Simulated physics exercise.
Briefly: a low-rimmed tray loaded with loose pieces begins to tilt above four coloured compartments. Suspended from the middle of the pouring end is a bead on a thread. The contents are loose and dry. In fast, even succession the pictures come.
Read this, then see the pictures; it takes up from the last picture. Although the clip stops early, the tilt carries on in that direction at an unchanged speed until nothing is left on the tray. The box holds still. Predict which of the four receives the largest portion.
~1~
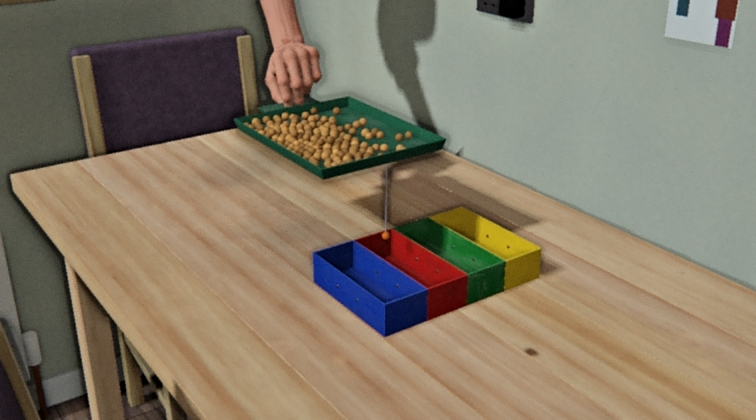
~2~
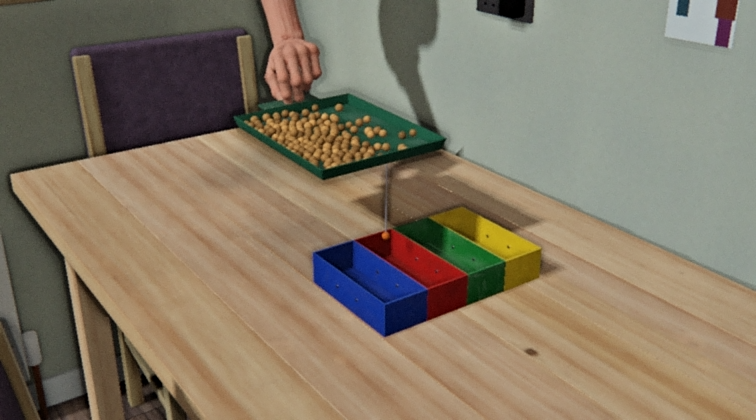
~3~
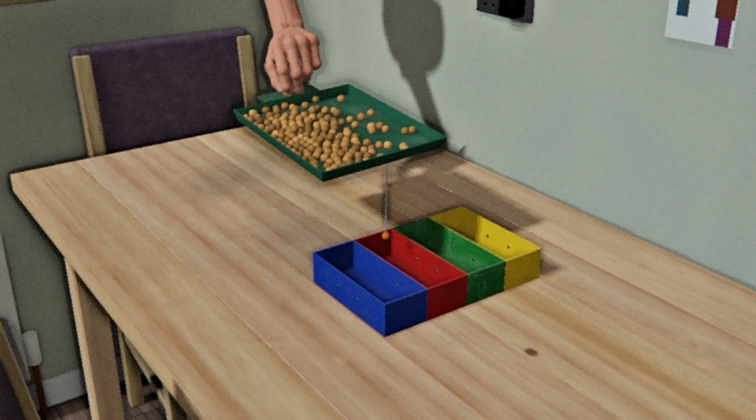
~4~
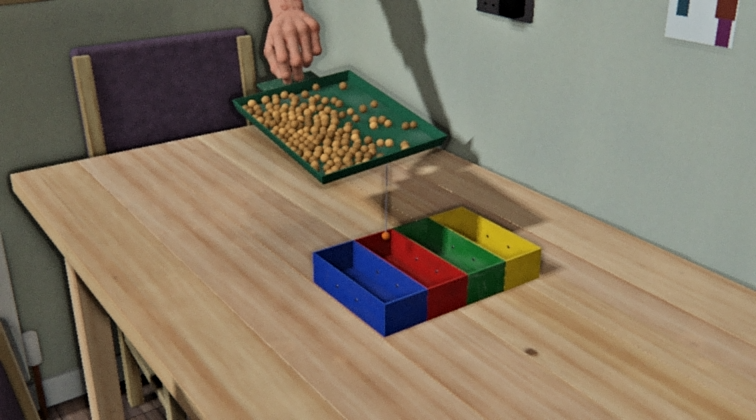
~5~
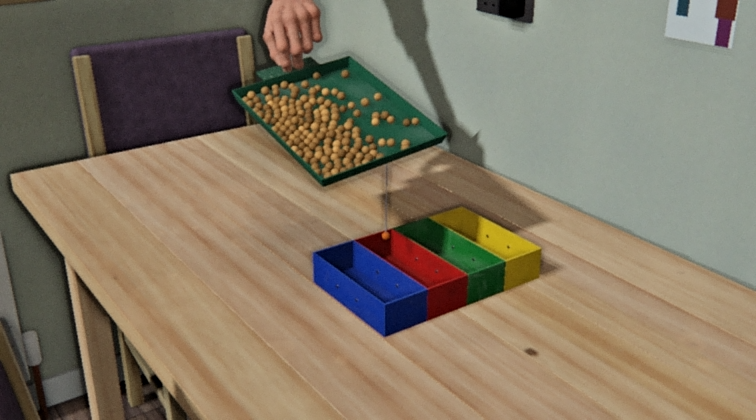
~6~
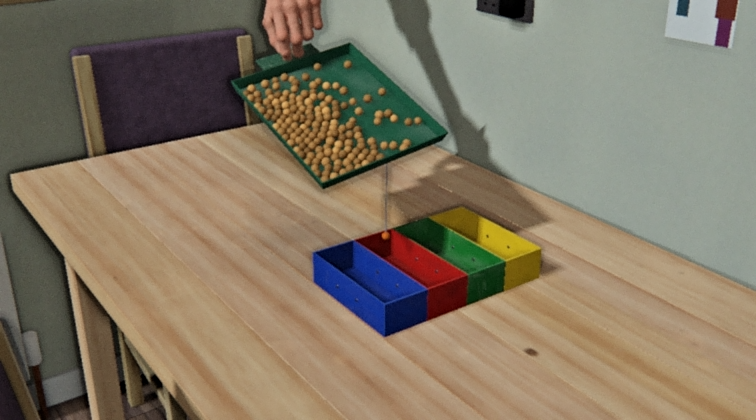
The blue one receives the largest portion.
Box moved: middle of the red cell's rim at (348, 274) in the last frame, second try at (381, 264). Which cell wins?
The cell in red first, the blue one second.
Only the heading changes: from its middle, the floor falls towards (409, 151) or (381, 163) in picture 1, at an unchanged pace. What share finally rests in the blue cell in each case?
For the first it's near 0 %, for the second near 30 %.
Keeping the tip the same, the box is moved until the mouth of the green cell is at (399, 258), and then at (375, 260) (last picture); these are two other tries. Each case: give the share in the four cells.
Close to 90 %, followed by close to 100 %.
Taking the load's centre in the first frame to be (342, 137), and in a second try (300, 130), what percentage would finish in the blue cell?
Around 40 in a hundred the first time, around 40 in a hundred the second.
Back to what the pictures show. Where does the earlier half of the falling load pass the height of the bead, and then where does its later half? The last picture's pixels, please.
Points: About (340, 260), then about (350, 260).
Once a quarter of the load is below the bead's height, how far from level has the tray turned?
Roughly 75 degrees of turn.
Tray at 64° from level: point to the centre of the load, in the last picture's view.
I'd put the middle of the pieces at roughly (339, 166).
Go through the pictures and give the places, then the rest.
Corners of the pouring end (323, 167) and (442, 138), level; middle of the load (315, 140), round wooden beads; bead on its thread (386, 236); blue cell (406, 310); red cell (447, 294); green cell (486, 280); yellow cell (522, 266), in the first frame.
Corners of the pouring end (323, 168) and (442, 138), level; middle of the load (315, 139), in the second frame.
Corners of the pouring end (323, 170) and (442, 137), tipped barely, lowest at the left corner; middle of the load (315, 136), about a tenth on the move, in the third frame.
Corners of the pouring end (323, 173) and (442, 135), tipped a little, lowest at the left corner; middle of the load (315, 131), about a tenth on the move, in the fourth frame.
Corners of the pouring end (323, 177) and (443, 133), tipped clearly, lowest at the left corner; middle of the load (315, 127), roughly a quarter on the move, in the fifth frame.
Corners of the pouring end (324, 180) and (443, 131), tipped clearly, lowest at the left corner; middle of the load (316, 125), almost all on the move; blue cell (406, 310); red cell (447, 294); green cell (486, 280); yellow cell (522, 266), in the sixth frame.
Just after the last frame, tray tipped steeply; the larger part on the tray; just a few in the blue cell; just a few in the red cell; roughly a quarter falling or outside the box.
A moment on, tray tipped past a quarter turn; just a few on the tray; roughly a third in the blue cell; about a tenth in the red cell; just a few in the green cell; roughly half falling or outside the box.
Further on, tray tipped past a quarter turn; roughly half in the blue cell; about a tenth in the red cell; just a few in the green cell; roughly half falling or outside the box.
When it is over, tray tipped past a quarter turn; roughly half in the blue cell; about a tenth in the red cell; just a few in the green cell; not one in the yellow cell; roughly half outside the box.
